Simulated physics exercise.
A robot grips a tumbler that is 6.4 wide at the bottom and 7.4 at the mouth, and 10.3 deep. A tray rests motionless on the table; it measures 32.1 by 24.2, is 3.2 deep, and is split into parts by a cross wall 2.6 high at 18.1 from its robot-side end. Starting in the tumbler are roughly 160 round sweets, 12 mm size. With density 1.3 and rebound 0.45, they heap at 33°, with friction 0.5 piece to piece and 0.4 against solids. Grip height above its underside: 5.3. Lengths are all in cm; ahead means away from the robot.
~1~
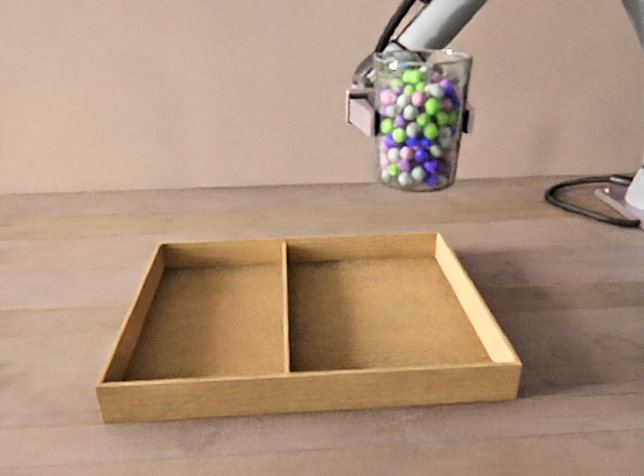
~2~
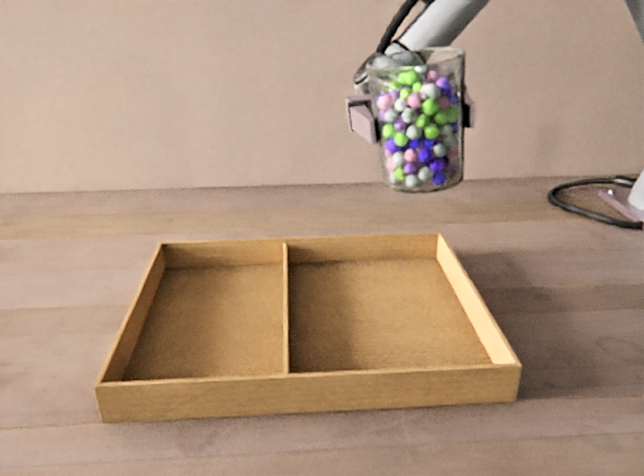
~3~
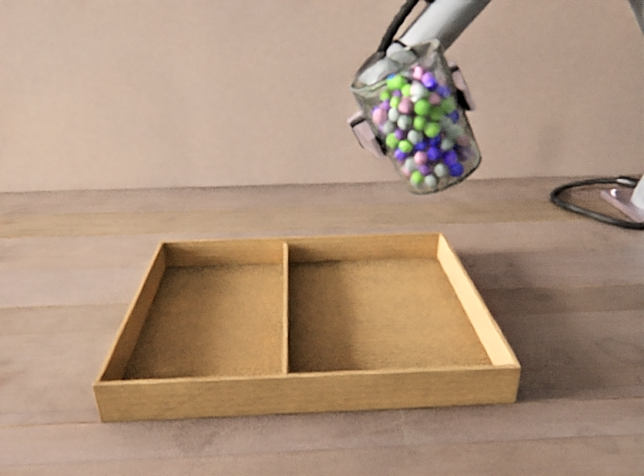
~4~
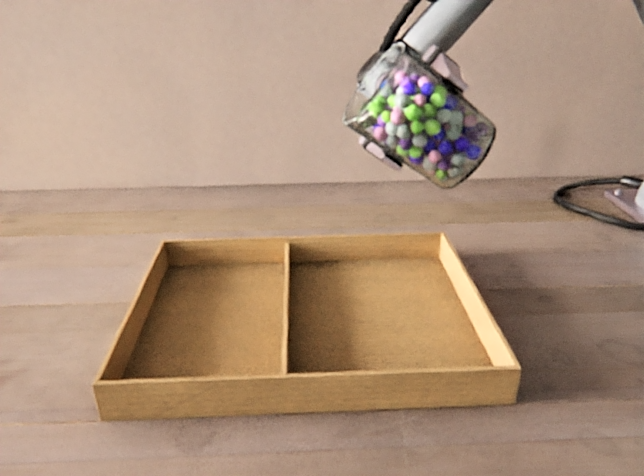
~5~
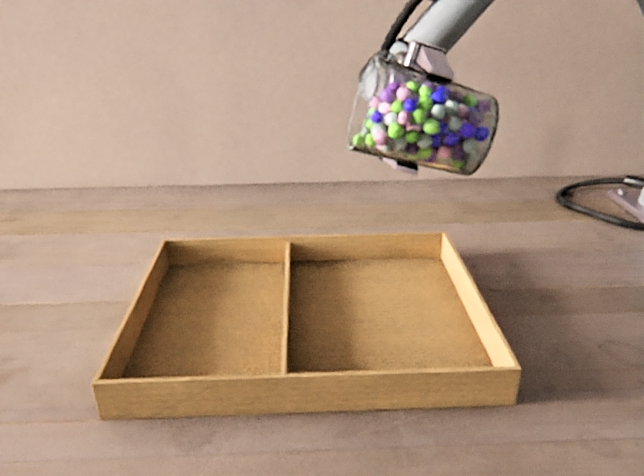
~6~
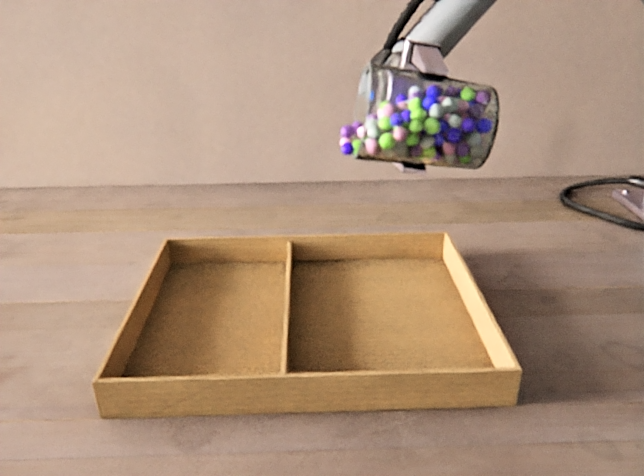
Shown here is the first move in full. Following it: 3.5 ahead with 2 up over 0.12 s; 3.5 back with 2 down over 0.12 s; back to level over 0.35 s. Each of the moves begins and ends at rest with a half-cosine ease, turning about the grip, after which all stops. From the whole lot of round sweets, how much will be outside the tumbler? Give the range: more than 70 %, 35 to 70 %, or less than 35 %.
The range is 35 to 70 %.
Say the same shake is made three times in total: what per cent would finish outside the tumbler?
It would be near 75 per cent.
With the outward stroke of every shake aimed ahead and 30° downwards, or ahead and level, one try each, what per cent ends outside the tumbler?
Near 25 and 45 percent respectively.
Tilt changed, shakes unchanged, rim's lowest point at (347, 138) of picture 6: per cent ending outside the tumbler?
Around 25 per cent of it.
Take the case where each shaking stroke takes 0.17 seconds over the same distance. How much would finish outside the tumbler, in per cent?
That would give around 25 per cent.
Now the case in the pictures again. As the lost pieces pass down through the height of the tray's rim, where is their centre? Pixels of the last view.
They come down centred close to (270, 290).
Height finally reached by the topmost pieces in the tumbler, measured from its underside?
Around 5.5 cm up.
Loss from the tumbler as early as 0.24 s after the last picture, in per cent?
Around 30 percent at that moment.
Then, 0.24 s later, tilted 81° forward, highest piece 22 above the table; 114 in the tumbler, 2 in the robot-side part, 1 in the far-side part, 47 in flight or on a rim.
Then, 0.47 s later, tilted 21° forward, highest piece 24 above the table; 77 in the tumbler, 53 in the far-side part, 31 in the robot-side part, 3 in flight or on a rim.
Then, 0.79 s later, level, highest piece 20 above the table; 77 in the tumbler, 54 in the far-side part, 32 in the robot-side part, 1 on the table or floor.
Then, 1.84 s later, level, highest piece 20 above the table; 77 in the tumbler, 54 in the far-side part, 32 in the robot-side part, 1 on the table or floor.
At rest, 77 in the tumbler, 54 in the far-side part, 32 in the robot-side part, 1 on the table or floor. That is 53 % outside the tumbler.
